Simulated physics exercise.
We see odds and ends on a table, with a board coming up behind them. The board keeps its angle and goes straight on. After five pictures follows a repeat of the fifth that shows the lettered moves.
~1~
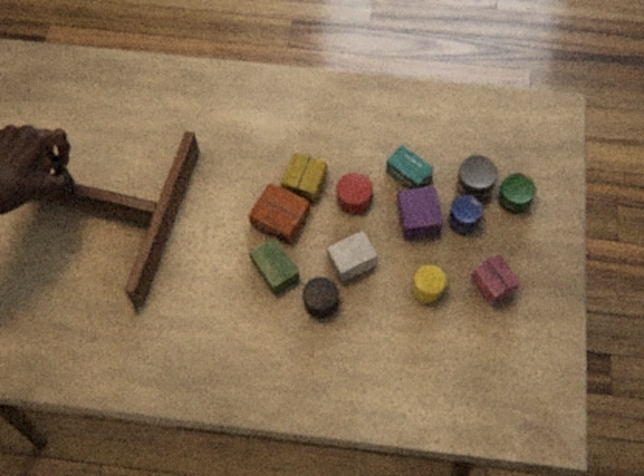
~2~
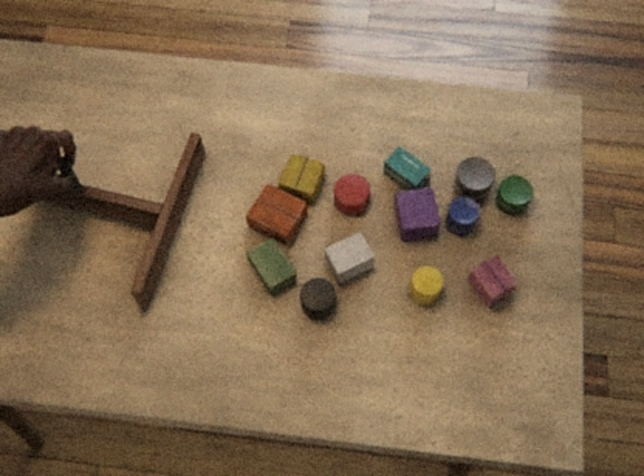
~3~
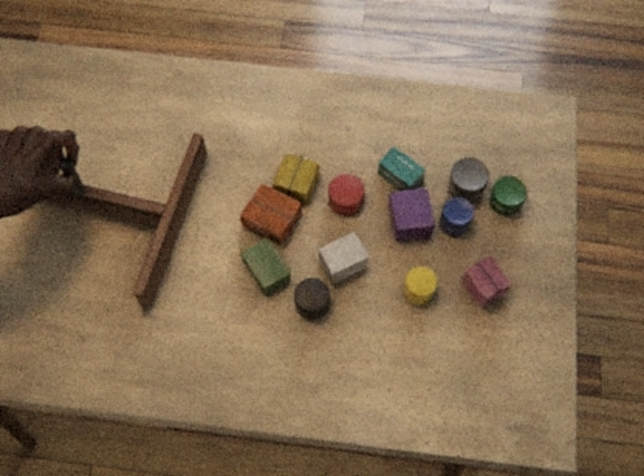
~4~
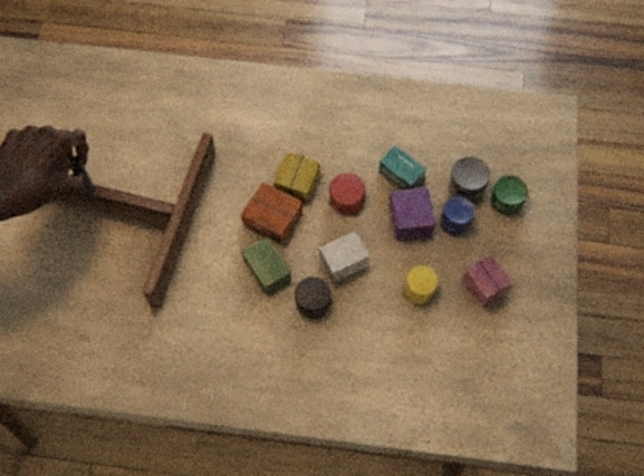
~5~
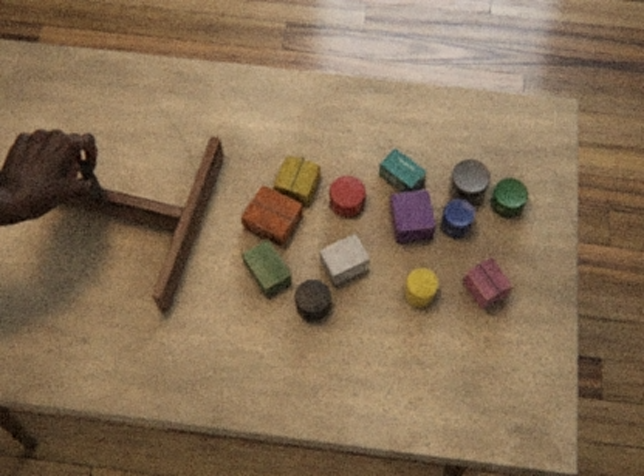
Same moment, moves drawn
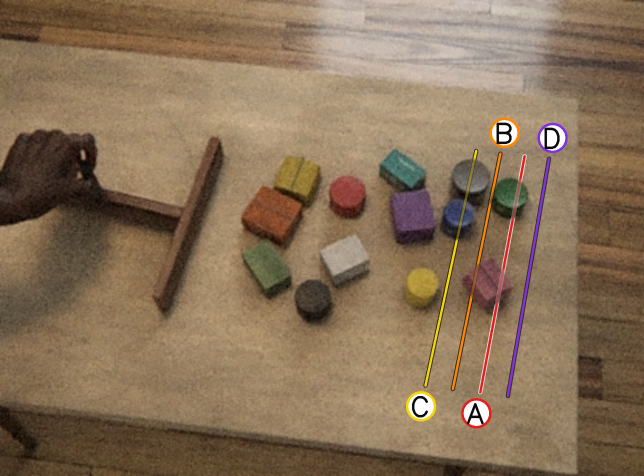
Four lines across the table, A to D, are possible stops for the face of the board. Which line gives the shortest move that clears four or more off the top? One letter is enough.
It can halt at D.
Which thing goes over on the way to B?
It is the blue jar.
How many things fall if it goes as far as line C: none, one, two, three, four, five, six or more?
The count is none.
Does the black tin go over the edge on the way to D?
By then, no.
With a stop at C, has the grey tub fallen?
No.
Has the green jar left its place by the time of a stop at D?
Yes.
On the marked copy, A at (504, 267); B at (478, 264); C at (453, 261); D at (530, 270).
Following D. Soon after the start, board (309, 227); black tin (331, 324); yellow box (350, 186).
Later, board (432, 241); blue jar (550, 244); green jar (532, 197).
In the end, board (533, 253); blue jar over the edge; purple block over the edge; four fallen.
As for the rest, A drops only two; B drops only one; C drops none.
